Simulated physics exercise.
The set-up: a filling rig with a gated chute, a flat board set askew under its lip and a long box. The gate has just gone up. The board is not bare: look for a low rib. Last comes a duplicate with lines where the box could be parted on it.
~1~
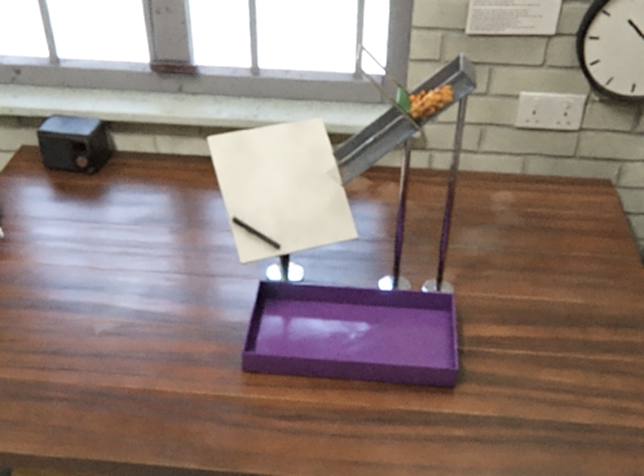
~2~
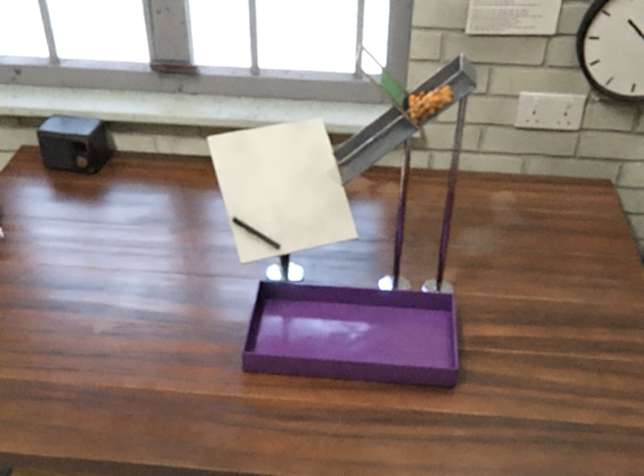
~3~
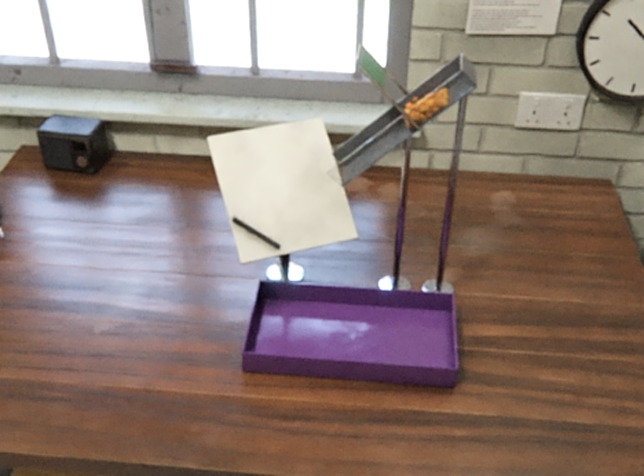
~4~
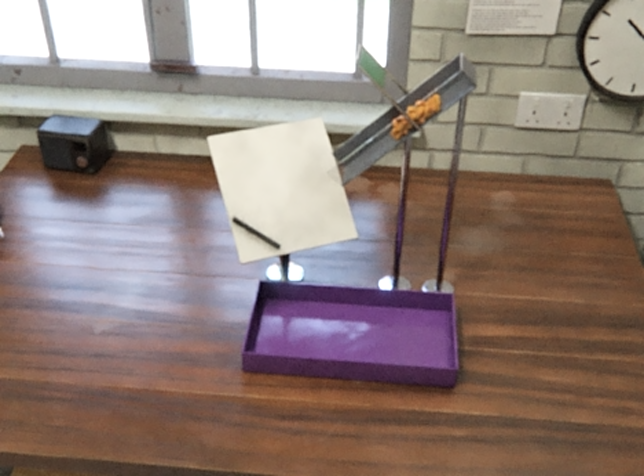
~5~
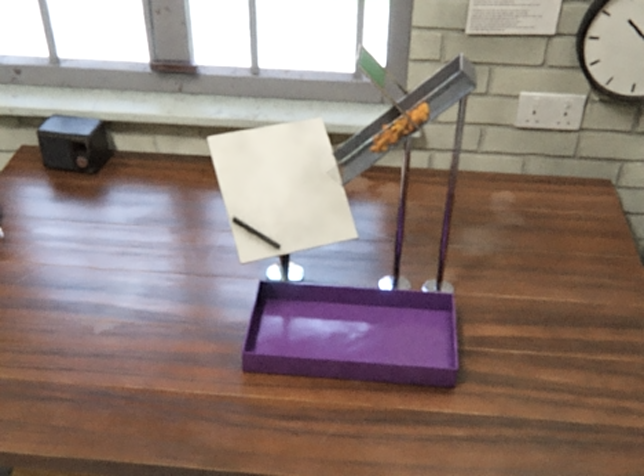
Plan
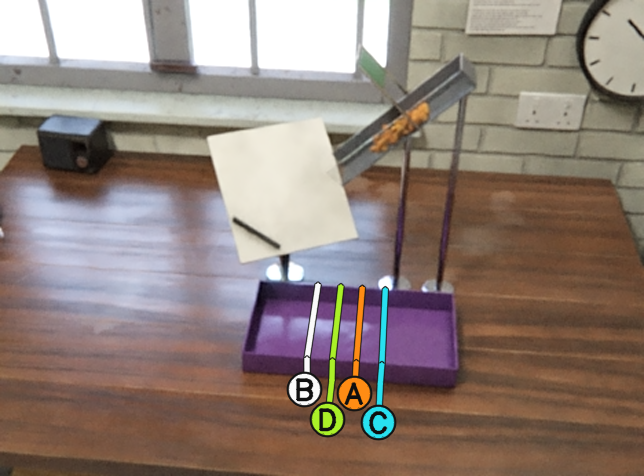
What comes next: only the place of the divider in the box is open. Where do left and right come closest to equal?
Go for B.
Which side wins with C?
More lands on the left.
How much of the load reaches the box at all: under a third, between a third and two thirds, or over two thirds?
About that: Over two thirds.
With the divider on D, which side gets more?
Left.
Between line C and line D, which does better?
D it is.
On the marked copy, line A crosses the front rim at (356, 361); line B crosses the front rim at (307, 357); line C crosses the front rim at (381, 363); line D crosses the front rim at (332, 359).
Choosing A, of what is caught, almost all on the left of the divider, just a few on the right.
Choosing B, of what is caught, roughly two thirds on the left of the divider, roughly a third on the right.
Choosing C, of what is caught, every piece on the left of the divider, not one piece on the right.
Choosing D, of what is caught, the larger part on the left of the divider, about a tenth on the right.
